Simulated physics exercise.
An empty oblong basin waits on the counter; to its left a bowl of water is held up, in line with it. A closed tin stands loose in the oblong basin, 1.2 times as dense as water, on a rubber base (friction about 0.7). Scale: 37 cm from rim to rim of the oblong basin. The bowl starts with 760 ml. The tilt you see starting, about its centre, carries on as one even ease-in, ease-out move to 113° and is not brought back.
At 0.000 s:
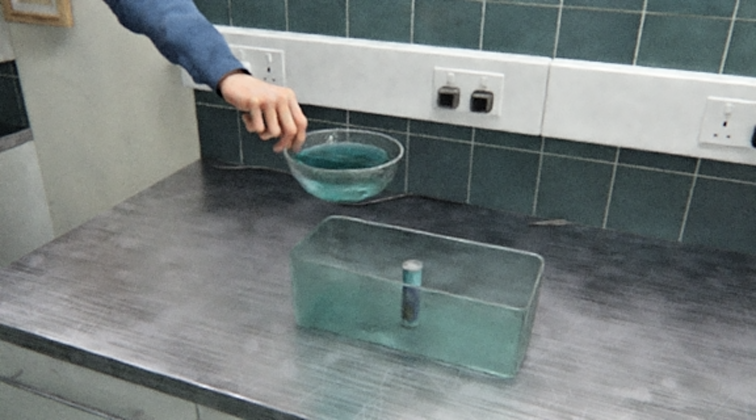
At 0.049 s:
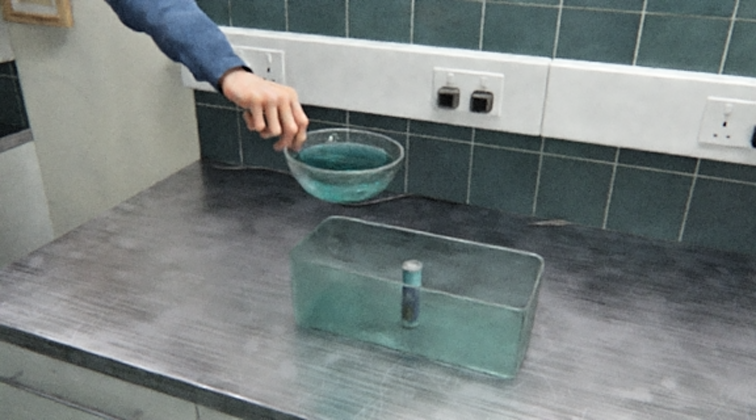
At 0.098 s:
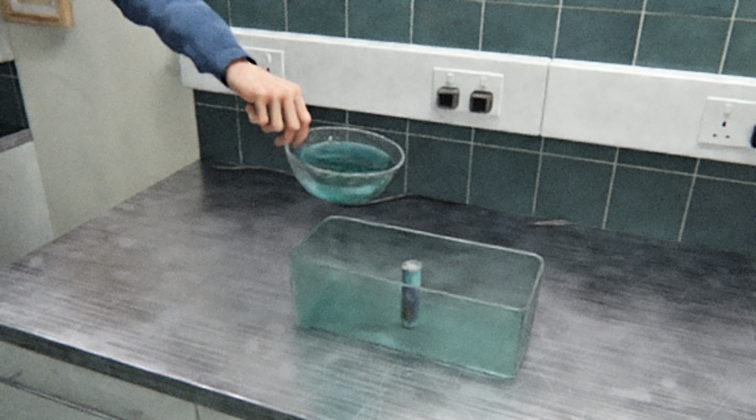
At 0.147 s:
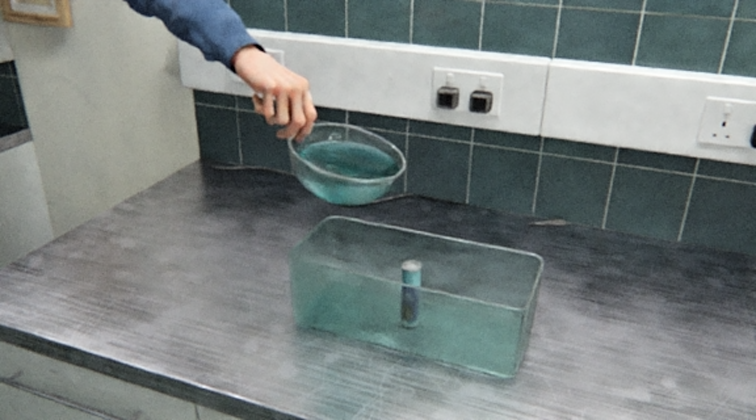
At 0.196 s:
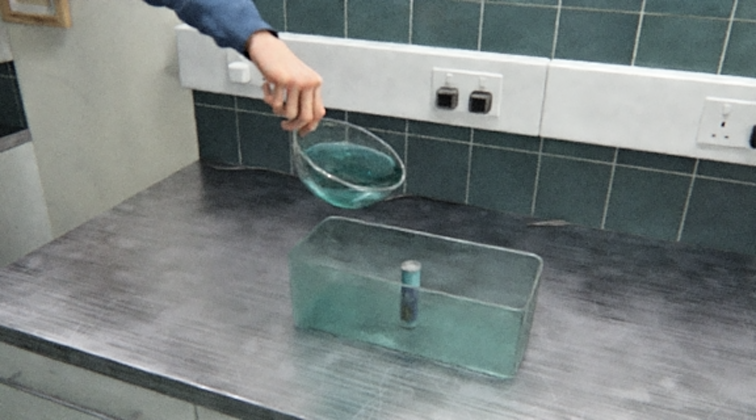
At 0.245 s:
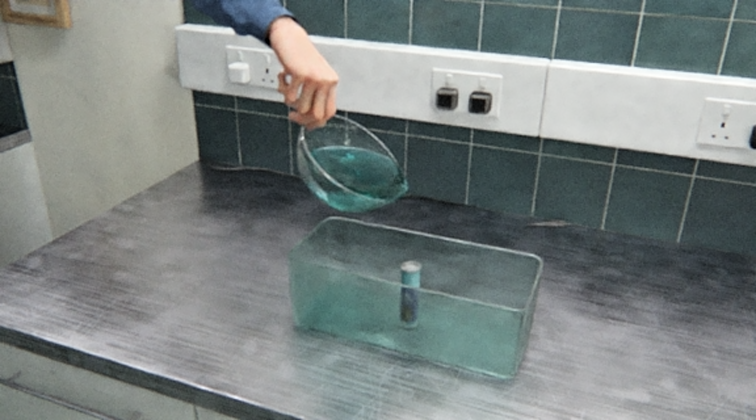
A hand tilting a glass bowl of blue-green water steeply rightward above a glass basin with a small cylinder standing inside.
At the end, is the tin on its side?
It remains upright.
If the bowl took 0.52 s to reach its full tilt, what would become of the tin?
Then it topples.
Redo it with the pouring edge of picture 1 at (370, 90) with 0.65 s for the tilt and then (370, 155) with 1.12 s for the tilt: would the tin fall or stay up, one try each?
First it topples; then it keeps standing.
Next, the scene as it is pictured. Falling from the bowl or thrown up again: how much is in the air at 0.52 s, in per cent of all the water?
Some 16 per cent.
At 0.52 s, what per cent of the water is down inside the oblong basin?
Near 80 in a hundred.
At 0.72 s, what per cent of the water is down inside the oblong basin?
About 98 per cent.
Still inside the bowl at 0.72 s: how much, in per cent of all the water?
About 0 per cent.
By 0.52 s the tilt is 102° and 3 per cent is still to pour; the tin stands where it began.
By 0.72 s the tilt is 113° and 0 per cent is still to pour; the tin stands where it began.
By 0.92 s the tilt is 113° and 0 per cent is still to pour; the tin stands where it began.
By 1.15 s the tilt is 113° and 0 per cent is still to pour; the tin stands where it began.
At rest the tin stands where it began.
